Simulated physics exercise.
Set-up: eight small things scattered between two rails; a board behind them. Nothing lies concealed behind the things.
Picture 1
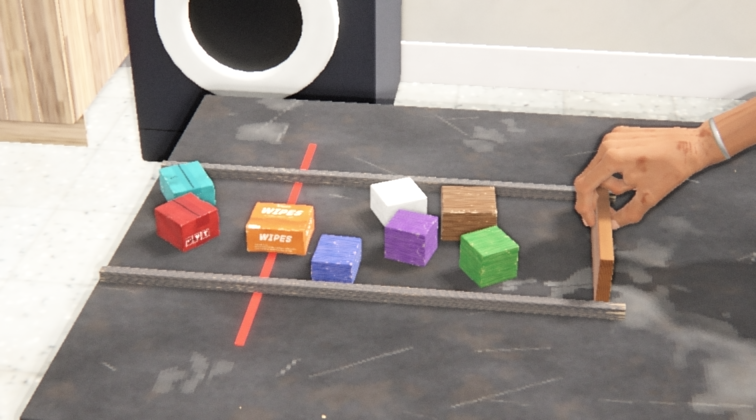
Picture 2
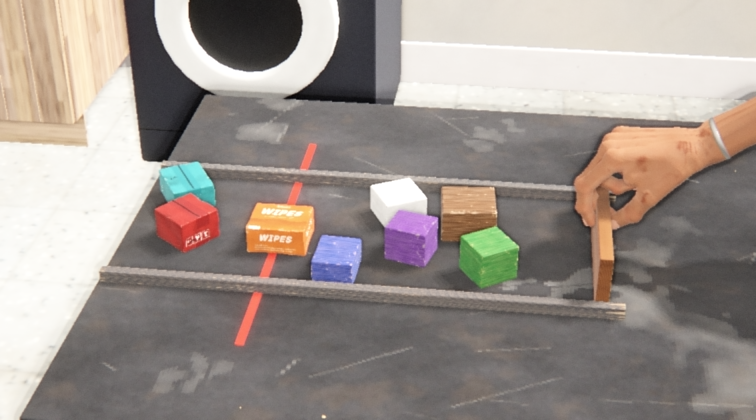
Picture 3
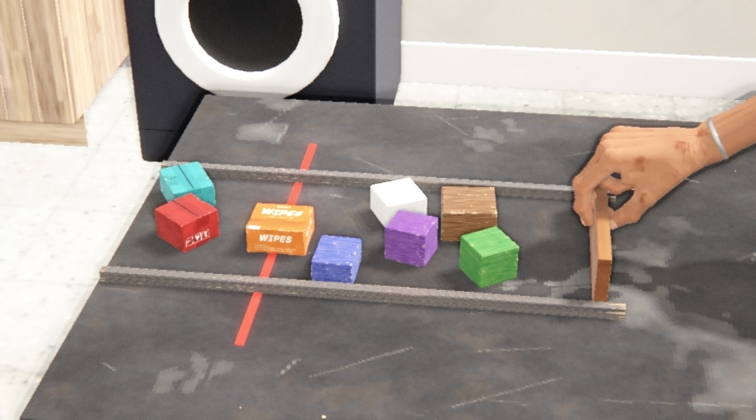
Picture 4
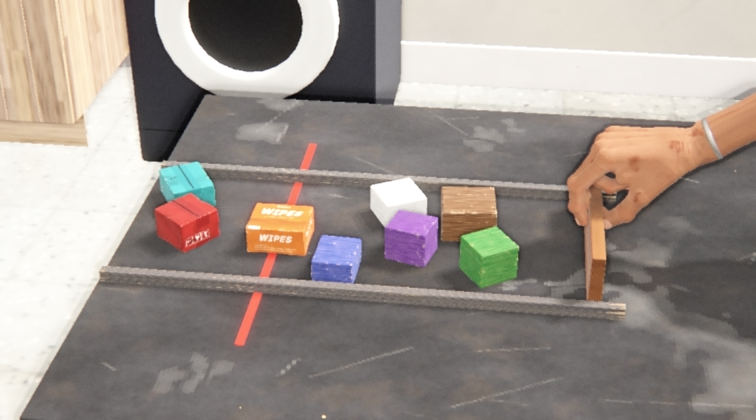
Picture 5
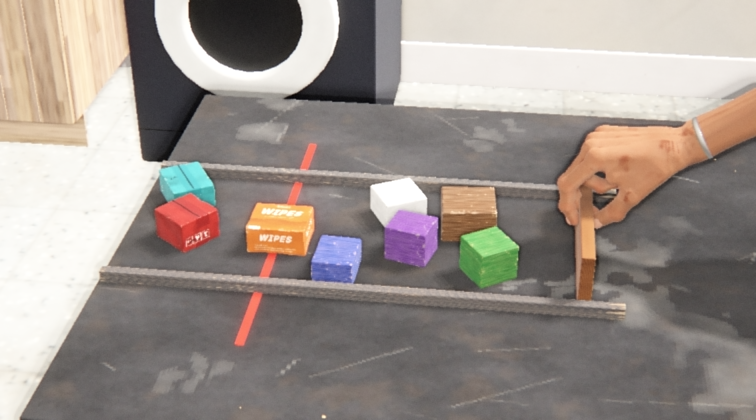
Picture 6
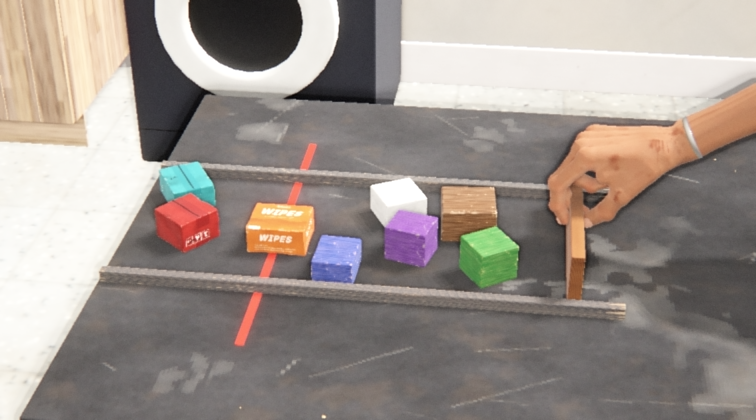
The video shows eight small colored boxes and blocks scattered between two rails on a dark surface crossed by red tape, while a hand at the right slides an upright wooden board slightly left and the objects stay still.
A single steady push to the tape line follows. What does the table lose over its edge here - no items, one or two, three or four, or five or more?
Under three but some drop.
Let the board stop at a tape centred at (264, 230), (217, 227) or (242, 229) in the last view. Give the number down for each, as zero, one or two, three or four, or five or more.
So in that order I'd say just one or two; 3 or 4; 1 or 2.
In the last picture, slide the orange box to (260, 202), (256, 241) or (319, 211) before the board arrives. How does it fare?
In the given order it stays in place, stays in place and stays in place.
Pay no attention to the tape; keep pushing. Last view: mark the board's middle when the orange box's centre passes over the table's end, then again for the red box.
The middle is at (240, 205) when it's the orange box, and at (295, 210) when it's the red box.
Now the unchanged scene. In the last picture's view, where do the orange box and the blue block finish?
Roughly (171, 218) for the first and roughly (209, 255) for the second.
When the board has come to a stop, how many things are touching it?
My count gives 2.
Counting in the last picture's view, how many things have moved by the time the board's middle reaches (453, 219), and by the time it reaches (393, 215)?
I make it 4 at the first spot and 6 at the other.
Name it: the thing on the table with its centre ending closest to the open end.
That would be the turquoise box.
Soon after, none off yet; turquoise box at rest near (187, 188); red box at rest near (187, 222); orange box at rest near (281, 229).
At rest, the number that fall off is one or two; fallen, red box.
